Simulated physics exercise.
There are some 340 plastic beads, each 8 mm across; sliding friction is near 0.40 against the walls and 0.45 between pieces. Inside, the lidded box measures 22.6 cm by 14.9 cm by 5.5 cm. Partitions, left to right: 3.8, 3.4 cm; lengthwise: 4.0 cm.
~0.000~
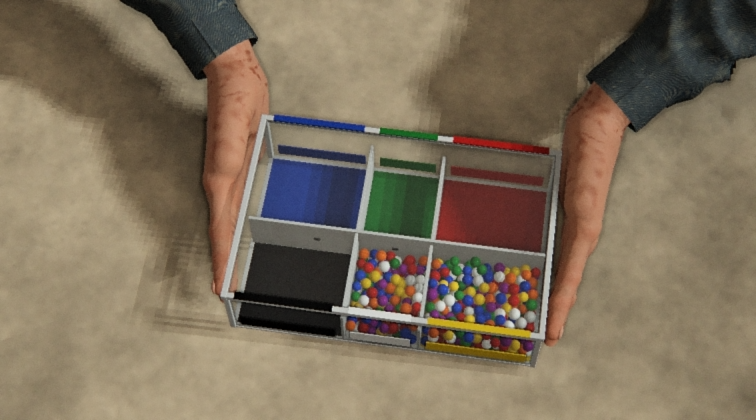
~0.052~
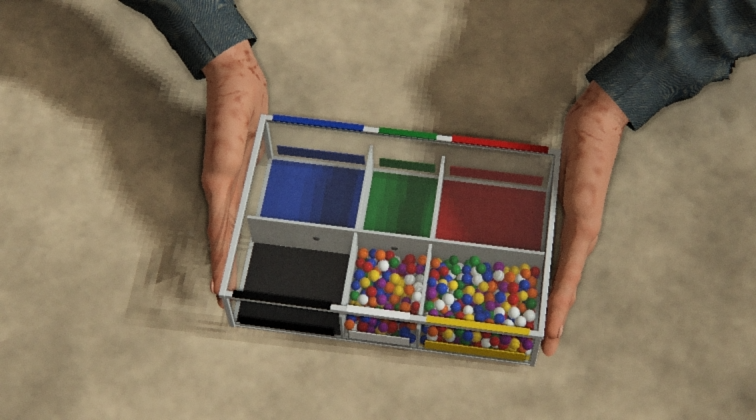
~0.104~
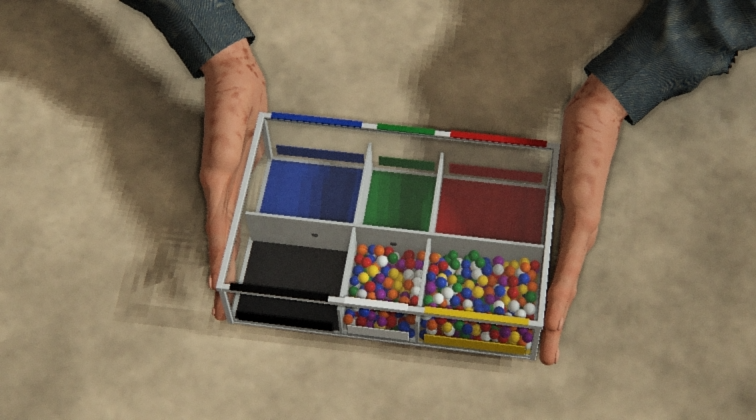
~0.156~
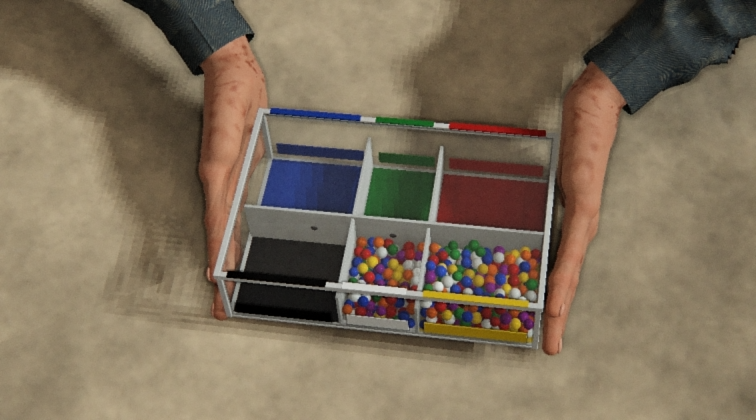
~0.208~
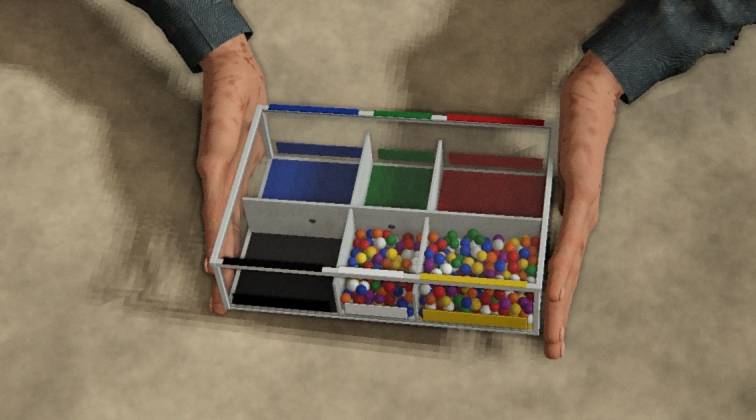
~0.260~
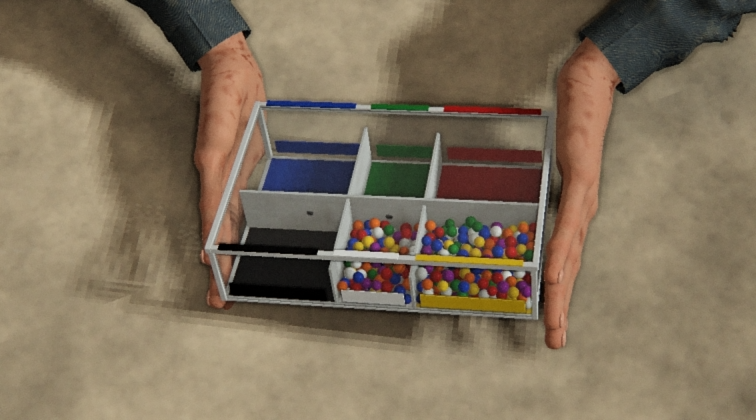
Above a mottled tan surface, two hands hold a clear, lidded box with six coloured compartments, multicoloured beads filling the yellow and white ones at the front; the hands gradually tilt the box, and the beads stay in their compartments.
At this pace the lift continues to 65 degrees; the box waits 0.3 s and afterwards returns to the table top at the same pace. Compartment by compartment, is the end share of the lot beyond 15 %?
Red: Not beyond; blue: Not beyond; green: Not beyond; yellow: Beyond; white: Beyond; black: Not beyond.
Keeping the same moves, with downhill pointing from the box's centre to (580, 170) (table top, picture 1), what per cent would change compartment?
That would be close to 5 per cent.
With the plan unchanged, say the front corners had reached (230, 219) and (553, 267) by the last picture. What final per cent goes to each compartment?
Red 5, blue 0, green 0, yellow 60, white 30, black 0.
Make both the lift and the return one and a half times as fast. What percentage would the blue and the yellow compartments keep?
Result in per cent: Blue 5; yellow 50.
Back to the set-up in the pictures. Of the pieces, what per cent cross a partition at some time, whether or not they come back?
Roughly 10 %.
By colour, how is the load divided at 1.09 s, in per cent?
Red = 0, blue = 0, green = 5, yellow = 60, white = 35, black = 0 (per cent).
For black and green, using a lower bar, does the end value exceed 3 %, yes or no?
So black is a miss and green is a pass.
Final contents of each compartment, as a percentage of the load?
Red 0; blue 0; green 5; yellow 55; white 35; black 0.
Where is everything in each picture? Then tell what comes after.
Box tilt 0 degrees, front corners at (227, 293) and (539, 335); yellow 65 %, white 35 %, in the first picture.
Box tilt 1 degrees, front corners at (226, 292) and (538, 333), in the second picture.
Box tilt 4 degrees, front corners at (223, 285) and (537, 323), lowest corner left back, in the third picture.
Box tilt 8 degrees, front corners at (220, 273) and (537, 305), lowest corner left back, in the fourth picture.
Box tilt 12 degrees, front corners at (217, 261) and (536, 286), lowest corner left back, in the fifth picture.
Box tilt 17 degrees, front corners at (212, 247) and (533, 265), lowest corner left back; yellow 65 %, white 35 %. Its pace works out near 85 degrees a second, in the sixth picture.
After 1.09 s, tilt 65 degrees; green 5 %, yellow 60 %, white 35 %.
After 1.65 s, tilt 33 degrees; green 5 %, yellow 55 %, white 35 %.
After 2.26 s, tilt 0 degrees; green 5 %, yellow 55 %, white 35 %.
In the end, at 2.6 s, red 0 %, blue 0 %, green 5 %, yellow 55 %, white 35 %, black 0 %.
